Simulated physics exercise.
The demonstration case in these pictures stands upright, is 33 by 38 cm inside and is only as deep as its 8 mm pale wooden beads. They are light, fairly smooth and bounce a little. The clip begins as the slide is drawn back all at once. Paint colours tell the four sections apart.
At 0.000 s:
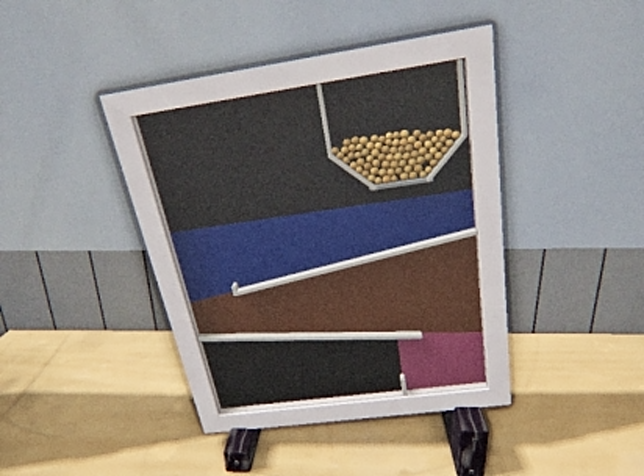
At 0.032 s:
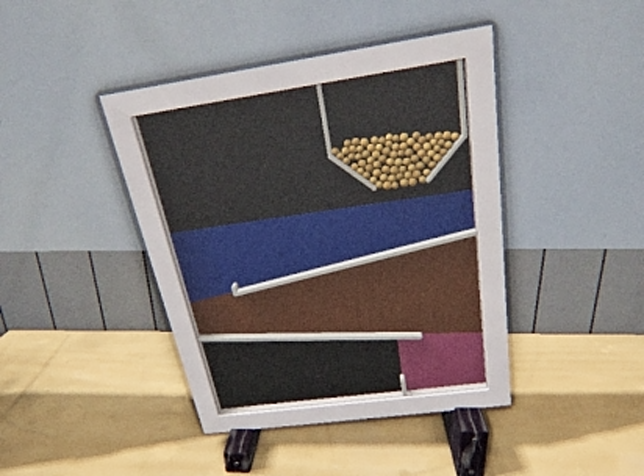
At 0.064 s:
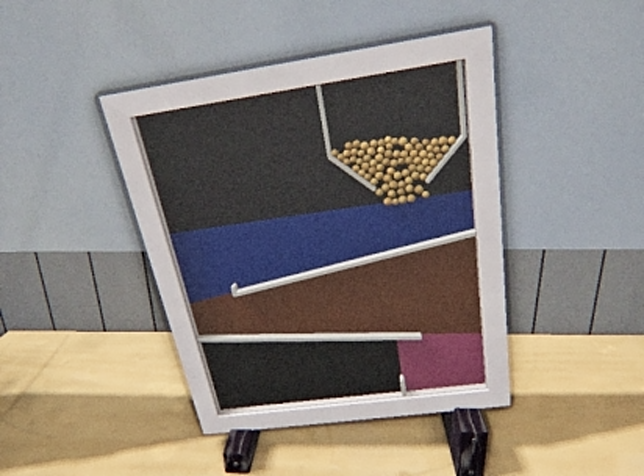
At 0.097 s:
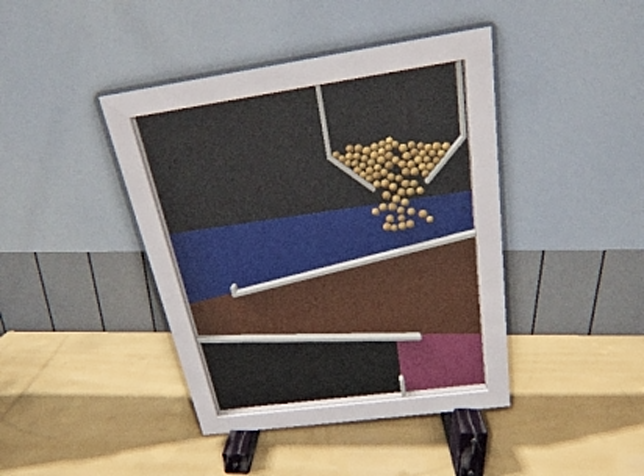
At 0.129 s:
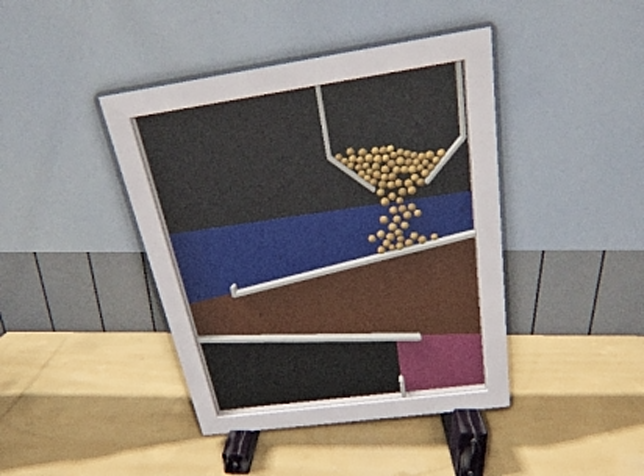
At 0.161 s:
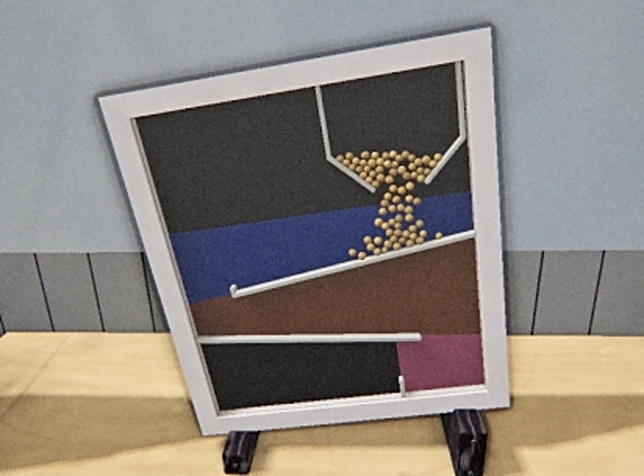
Pale wooden beads poured from the open bottom of a hopper inside a tilted white frame, landed on the sloping ledge across the blue section, and began rolling down it to the left.
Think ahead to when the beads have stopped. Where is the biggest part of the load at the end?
Answer: Blue.
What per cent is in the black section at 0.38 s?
Roughly 0 per cent.
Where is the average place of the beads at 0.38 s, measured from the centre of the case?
Some 5 cm right and 2 cm above.
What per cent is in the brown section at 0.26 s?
Roughly 0 per cent.
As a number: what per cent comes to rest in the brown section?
About 10 per cent.
After 0.26 s, the beads' middle is 7 cm right of and 4 cm above the centre; blue 75 %.
After 0.38 s, the beads' middle is 5 cm right of and 2 cm above the centre; blue 100 %.
After 0.61 s, the beads' middle is 3 cm right of and 1 cm above the centre; blue 95 %, brown 5 %.
Settled by 1.8 s, pink 0 %, blue 90 %, black 0 %, brown 10 %.
